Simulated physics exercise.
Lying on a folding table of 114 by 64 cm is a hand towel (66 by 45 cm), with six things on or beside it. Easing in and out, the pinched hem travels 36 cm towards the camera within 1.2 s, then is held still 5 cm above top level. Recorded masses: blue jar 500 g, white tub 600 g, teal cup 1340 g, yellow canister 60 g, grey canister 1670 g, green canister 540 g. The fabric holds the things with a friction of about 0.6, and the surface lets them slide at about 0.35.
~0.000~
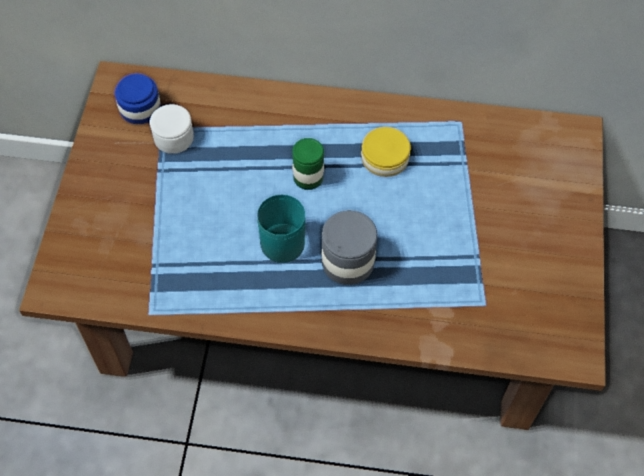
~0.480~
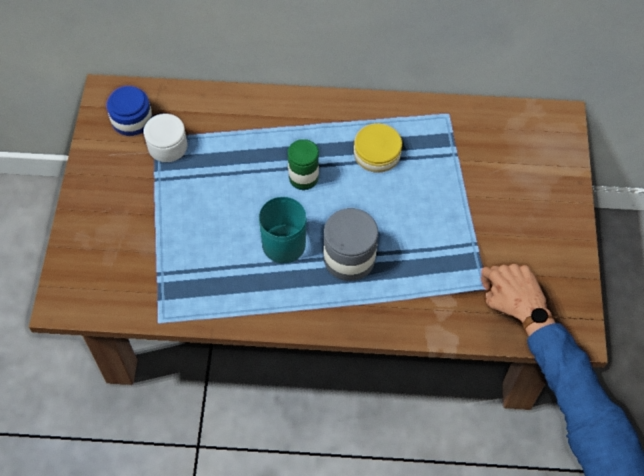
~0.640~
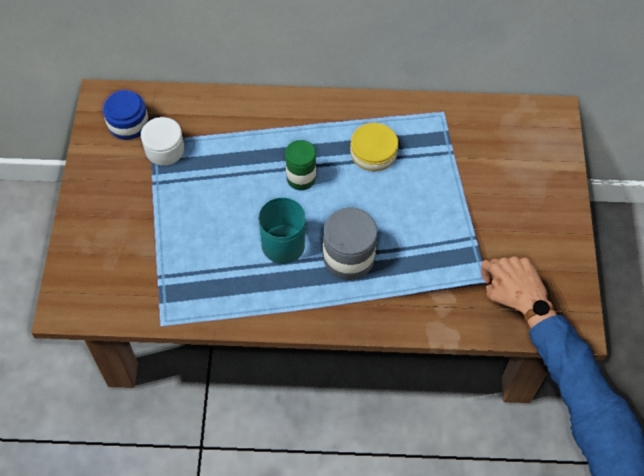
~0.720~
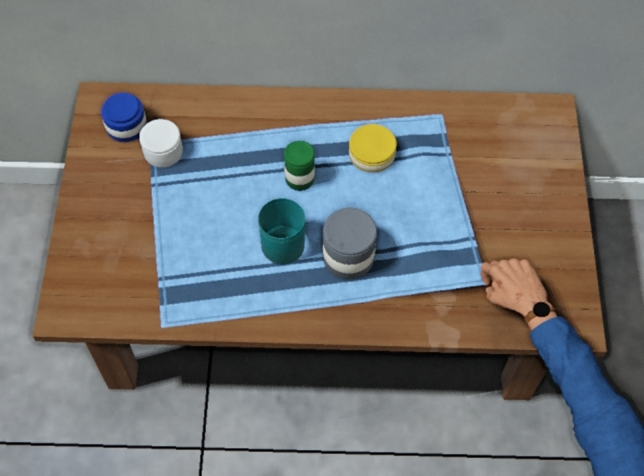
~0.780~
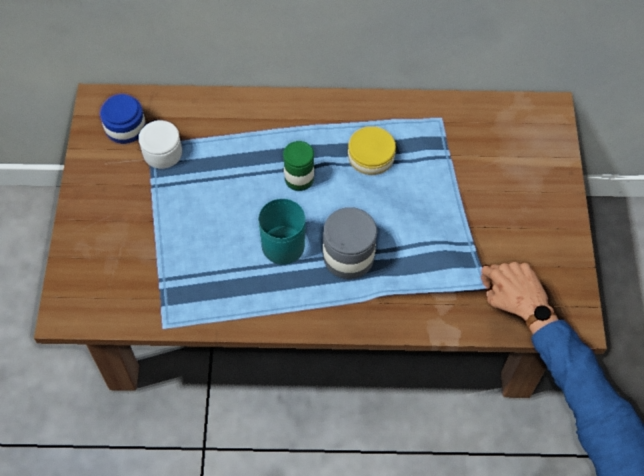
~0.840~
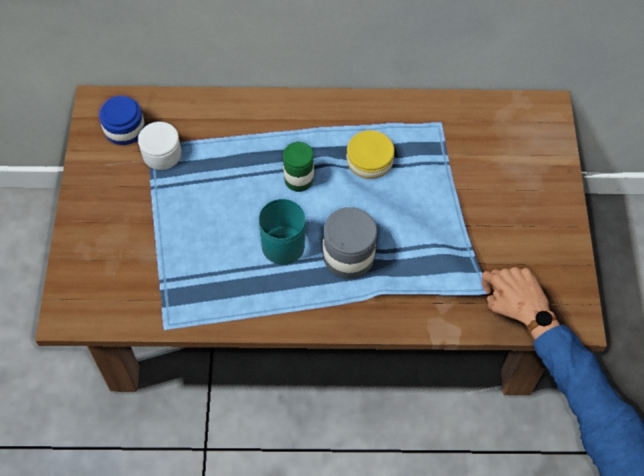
A hand in a blue sleeve pinched the near right corner of a blue striped towel on a wooden table and tugged it slightly towards the viewer, wrinkling the cloth while the containers barely shifted.
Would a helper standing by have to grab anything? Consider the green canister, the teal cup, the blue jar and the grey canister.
The green canister is safe, the teal cup is safe, the blue jar is safe, the grey canister needs grabbing.
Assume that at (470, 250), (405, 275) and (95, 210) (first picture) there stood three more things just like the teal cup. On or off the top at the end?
So it goes: The first one ends up off, the next ends up off, the last is still up there.
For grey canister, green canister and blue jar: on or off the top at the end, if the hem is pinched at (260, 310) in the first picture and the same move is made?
Grey canister is lost, green canister is lost, blue jar is left on top.
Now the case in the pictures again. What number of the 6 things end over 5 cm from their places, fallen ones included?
That comes to 5 of the things.
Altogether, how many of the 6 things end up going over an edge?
That gives 1.
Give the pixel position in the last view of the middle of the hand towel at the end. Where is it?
Close to (390, 294) in pixels.
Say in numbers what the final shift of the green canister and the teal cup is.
Roughly: Green canister 35 cm; teal cup 25 cm.
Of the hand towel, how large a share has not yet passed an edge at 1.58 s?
Roughly 85%.
By 1.1 s, 100 % of the hand towel is still over the top; green canister 7 cm off its start, grey canister 4 cm off its start, teal cup 2 cm off its start.
By 1.3 s, 95 % of the hand towel is still over the top; green canister 17 cm off its start, grey canister 13 cm off its start, teal cup 9 cm off its start.
By 1.6 s, 85 % of the hand towel is still over the top; green canister 26 cm off its start at (386, 231), grey canister 21 cm off its start at (395, 316), teal cup 15 cm off its start at (339, 263).
By 1.8 s, 75 % of the hand towel is still over the top; green canister 33 cm off its start, grey canister on its side, 29 cm off its start, teal cup 20 cm off its start.
By 3.4 s, 70 % of the hand towel is still over the top; grey canister over the edge, green canister 36 cm off its start at (429, 261), teal cup 23 cm off its start at (360, 296), blue jar 0 cm off its start at (119, 110).
